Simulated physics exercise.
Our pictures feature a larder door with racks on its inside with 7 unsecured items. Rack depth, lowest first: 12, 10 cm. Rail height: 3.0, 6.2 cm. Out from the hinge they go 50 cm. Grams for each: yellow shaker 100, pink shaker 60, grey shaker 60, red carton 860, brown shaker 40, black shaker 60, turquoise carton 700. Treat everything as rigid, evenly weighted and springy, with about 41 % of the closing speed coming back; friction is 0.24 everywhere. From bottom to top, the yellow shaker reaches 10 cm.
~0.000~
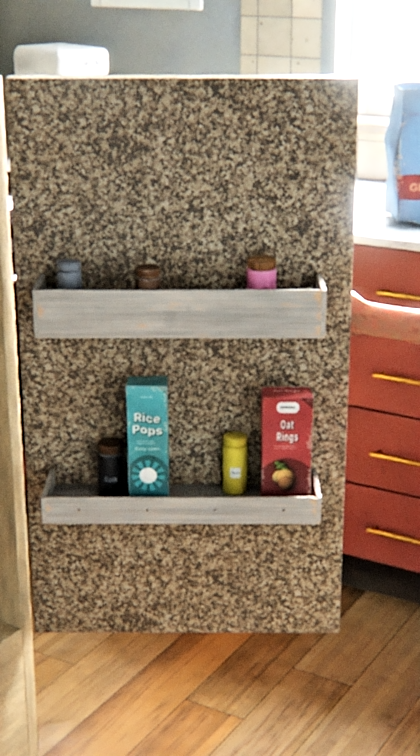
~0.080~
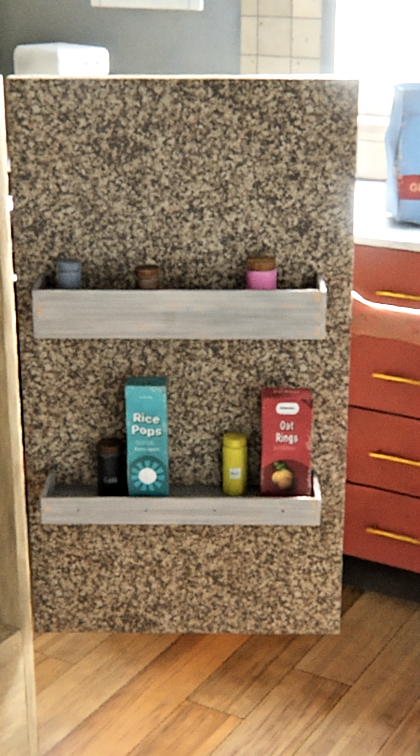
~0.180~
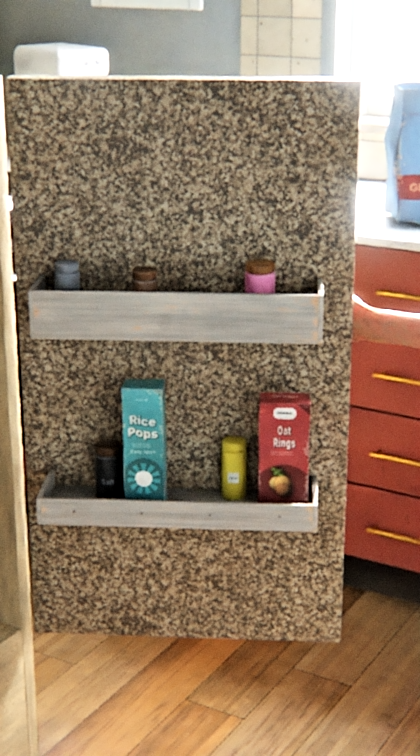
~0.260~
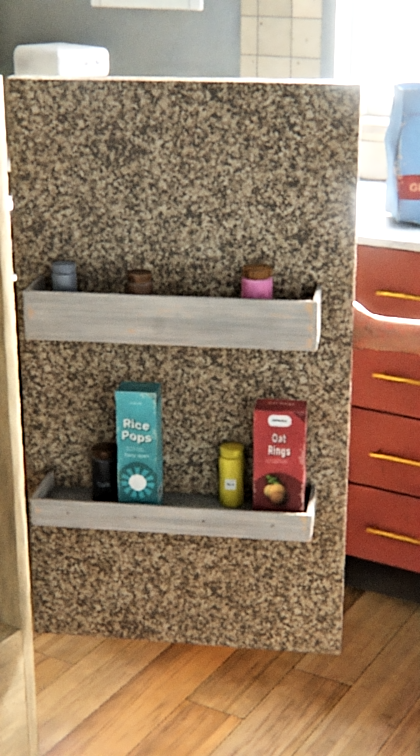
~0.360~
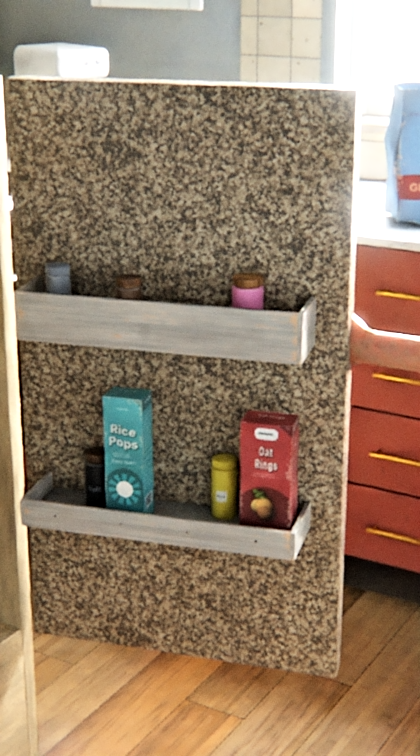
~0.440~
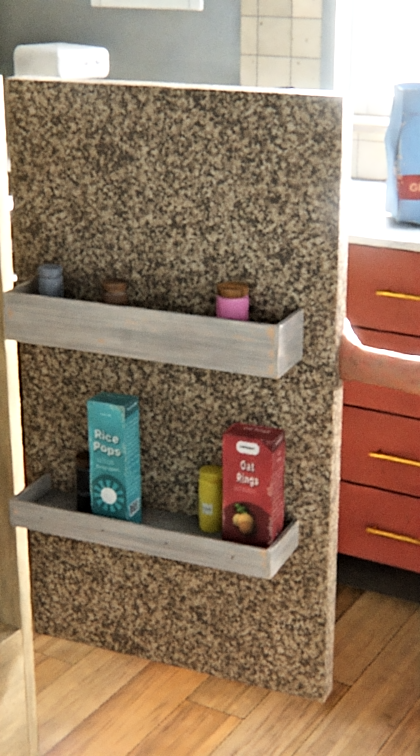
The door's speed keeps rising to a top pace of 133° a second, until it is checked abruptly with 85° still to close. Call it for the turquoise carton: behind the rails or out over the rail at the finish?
Final spot: Out over the rail.
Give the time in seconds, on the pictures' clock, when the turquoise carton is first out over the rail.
Around 0.8 seconds.
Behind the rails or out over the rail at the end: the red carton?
When everything stops, the red carton is out of bounds.
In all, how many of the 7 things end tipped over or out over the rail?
The count comes out at 3.
Around 0.64 s, door 85° open; turquoise carton at 14° to upright near (78, 471); red carton at 38° to upright; yellow shaker shifted 7 cm.
Around 1.04 s, door 85° open; red carton and turquoise carton now out over the rail; yellow shaker at 39° to upright; black shaker shifted 3 cm.
Around 1.24 s, door 85° open; yellow shaker at 73° to upright; black shaker shifted 3 cm.
Around 1.44 s, door 85° open; yellow shaker on its side; black shaker shifted 3 cm.
Finally (1.9 s), out over the rail, red carton and turquoise carton; on their side or leaning hard behind the rails, yellow shaker; the other 4 still in place (within 5 cm).
